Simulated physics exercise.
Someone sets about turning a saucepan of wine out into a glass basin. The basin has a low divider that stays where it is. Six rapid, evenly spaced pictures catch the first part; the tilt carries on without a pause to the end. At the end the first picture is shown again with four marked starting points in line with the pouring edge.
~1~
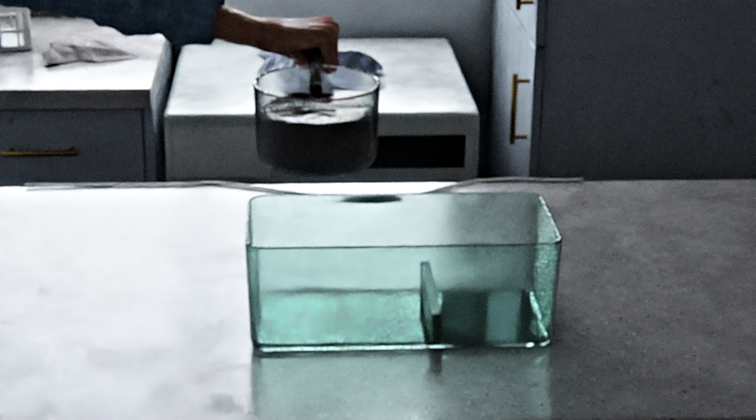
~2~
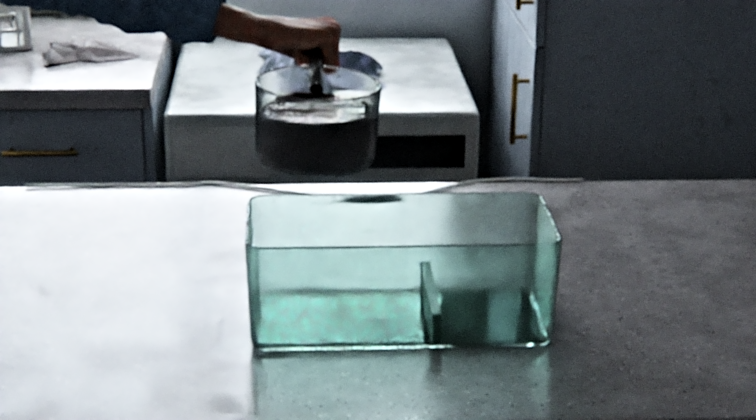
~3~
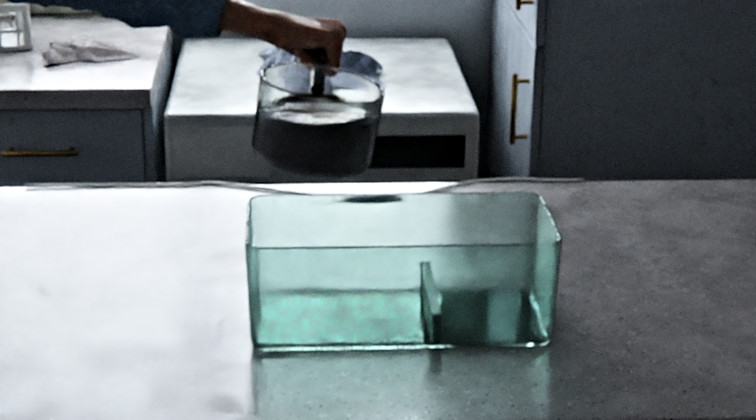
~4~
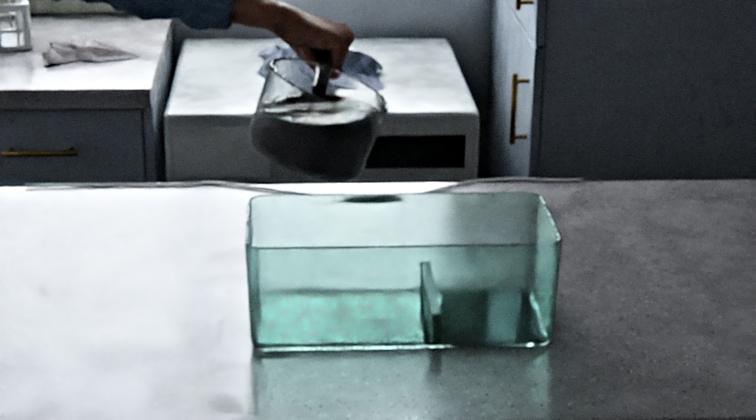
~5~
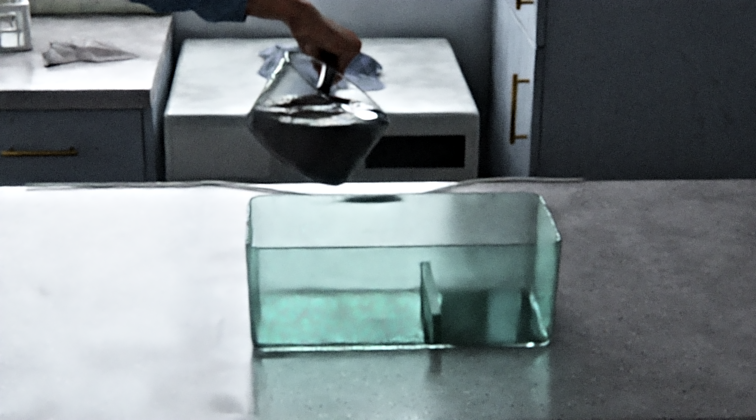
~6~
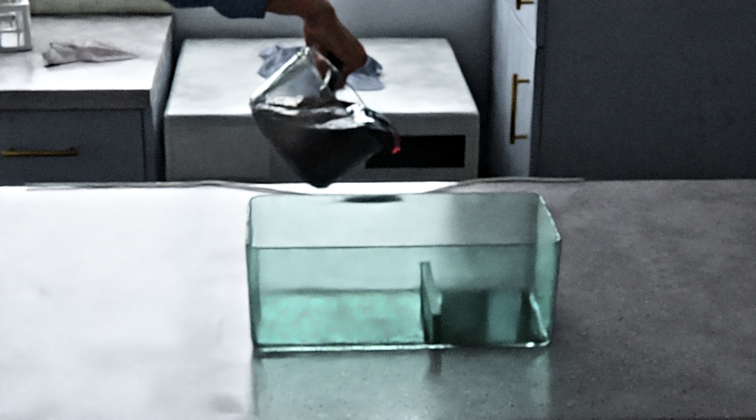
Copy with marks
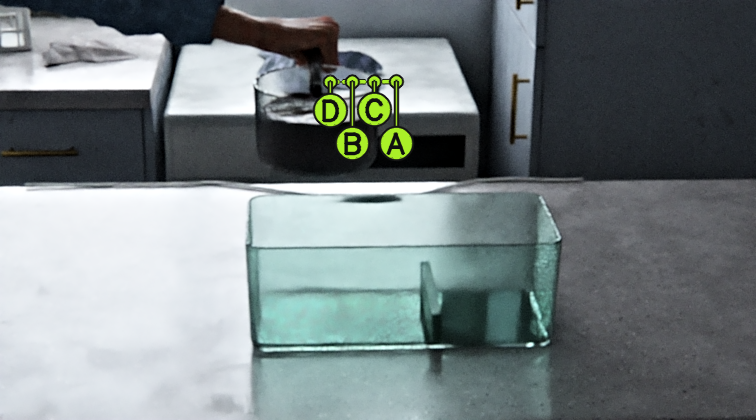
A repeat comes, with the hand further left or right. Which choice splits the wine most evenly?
I would pick spot A.
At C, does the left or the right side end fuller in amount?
The left one.
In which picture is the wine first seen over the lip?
In picture 6.
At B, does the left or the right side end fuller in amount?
The left side.
In lime, A at (396, 81); B at (352, 81); C at (374, 81); D at (330, 82).
Choosing A, about 48 % ends left of the wall and 51 % right of it.
Choosing B, about 88 % ends left of the wall and 9 % right of it; 3 % is lost outside.
Choosing C, about 70 % ends left of the wall and 28 % right of it.
Choosing D, about 82 % ends left of the wall and 15 % right of it.
